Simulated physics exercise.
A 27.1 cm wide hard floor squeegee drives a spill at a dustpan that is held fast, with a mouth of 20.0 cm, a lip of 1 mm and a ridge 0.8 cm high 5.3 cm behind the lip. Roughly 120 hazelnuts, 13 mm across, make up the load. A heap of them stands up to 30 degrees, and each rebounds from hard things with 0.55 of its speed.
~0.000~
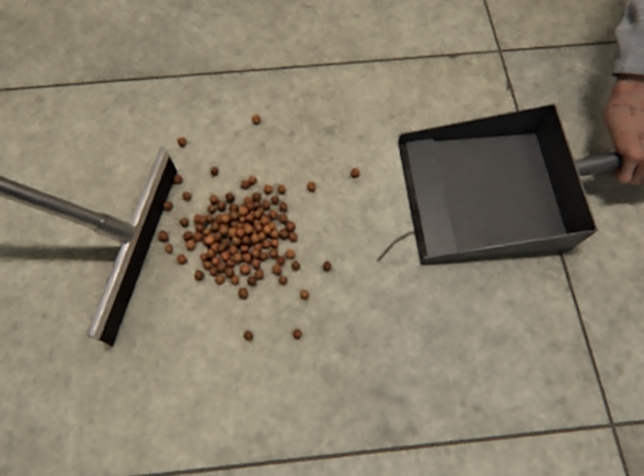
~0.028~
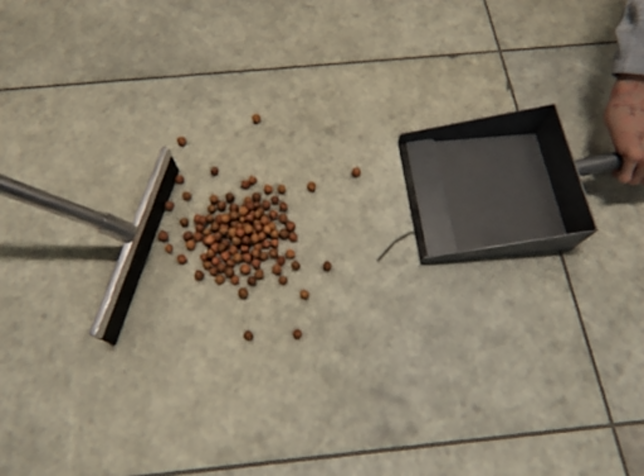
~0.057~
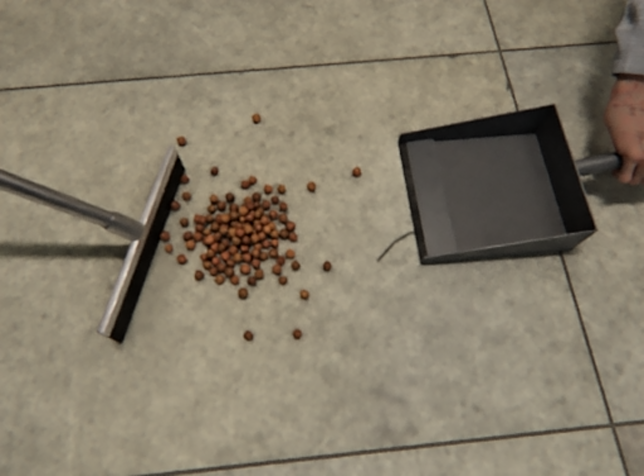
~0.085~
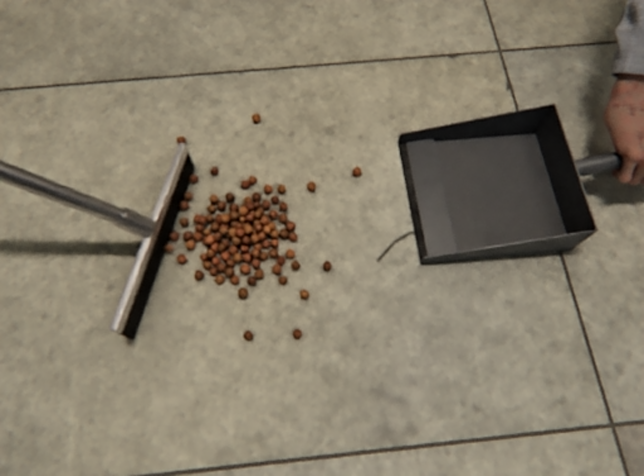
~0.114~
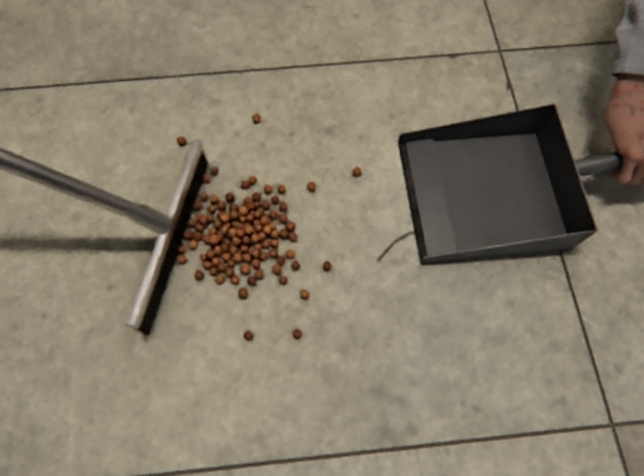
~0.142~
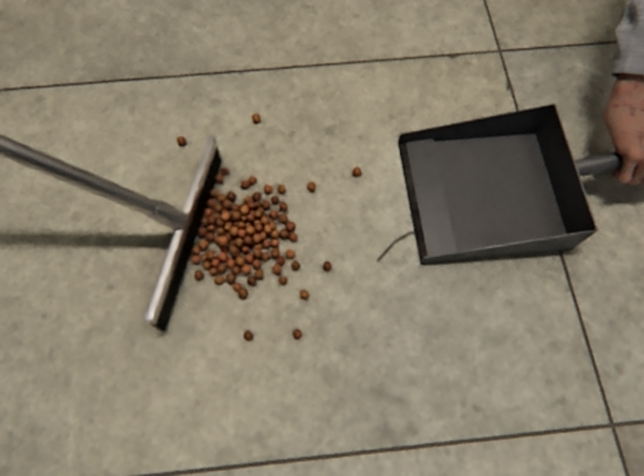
A squeegee slides right across grey tiles and pushes into a pile of hazelnuts.
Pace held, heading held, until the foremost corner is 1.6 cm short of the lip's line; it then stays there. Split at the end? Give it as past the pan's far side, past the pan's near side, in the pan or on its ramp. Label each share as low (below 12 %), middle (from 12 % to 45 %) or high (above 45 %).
Past the pan's far side - low; past the pan's near side - middle; in the pan or on its ramp - middle.
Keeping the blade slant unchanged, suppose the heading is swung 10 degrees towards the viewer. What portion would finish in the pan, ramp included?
Under that change, roughly 30 in a hundred.
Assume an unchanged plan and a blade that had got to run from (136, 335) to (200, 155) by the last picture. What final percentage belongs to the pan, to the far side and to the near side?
Split: Pan = 20, far = 5, near = 45.
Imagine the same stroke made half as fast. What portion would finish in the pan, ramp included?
In that case roughly 10 percent.
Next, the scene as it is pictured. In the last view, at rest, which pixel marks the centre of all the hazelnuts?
After settling, the middle sits near (416, 234).
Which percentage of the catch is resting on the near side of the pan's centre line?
About 60 %.
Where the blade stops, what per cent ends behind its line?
5 %.
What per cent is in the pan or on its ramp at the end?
Roughly 30 per cent.
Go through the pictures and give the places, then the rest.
Blade from (95, 335) to (165, 154), moved 0.0 cm, 0 of the pieces shifted so far; middle of the pieces at (241, 236); pan at (494, 193), in the first frame.
Blade from (97, 334) to (167, 154), moved 0.3 cm, 0 of the pieces shifted so far; middle of the pieces at (241, 236), in the second frame.
Blade from (105, 332) to (173, 152), moved 1.2 cm, 2 of the pieces shifted so far; middle of the pieces at (241, 236), in the third frame.
Blade from (117, 329) to (184, 150), moved 2.7 cm, 3 of the pieces shifted so far; middle of the pieces at (241, 236), in the fourth frame.
Blade from (134, 324) to (198, 146), moved 4.8 cm, 15 of the pieces shifted so far; middle of the pieces at (241, 236), in the fifth frame.
Blade from (152, 320) to (213, 143), moved 6.9 cm, 42 of the pieces shifted so far; middle of the pieces at (245, 235); pan at (494, 193). Its pace works out near 0.75 m/s, heading 10 degrees away from the viewer's side, in the sixth frame.
Then, at 0.32 s, middle of the blade 19 cm from the lip; 0 % over the lip, far side 0 %, near side 25 %.
Then, at 0.44 s, middle of the blade 10 cm from the lip; 0 % over the lip, far side 5 %, near side 30 %.
Then, at 0.69 s, middle of the blade 6 cm from the lip; 30 % over the lip, far side 5 %, near side 35 %.
At rest (1.5 s), far side 5 %, near side 35 %, pan 30 %, in front of the lip or behind the blade 30 %.
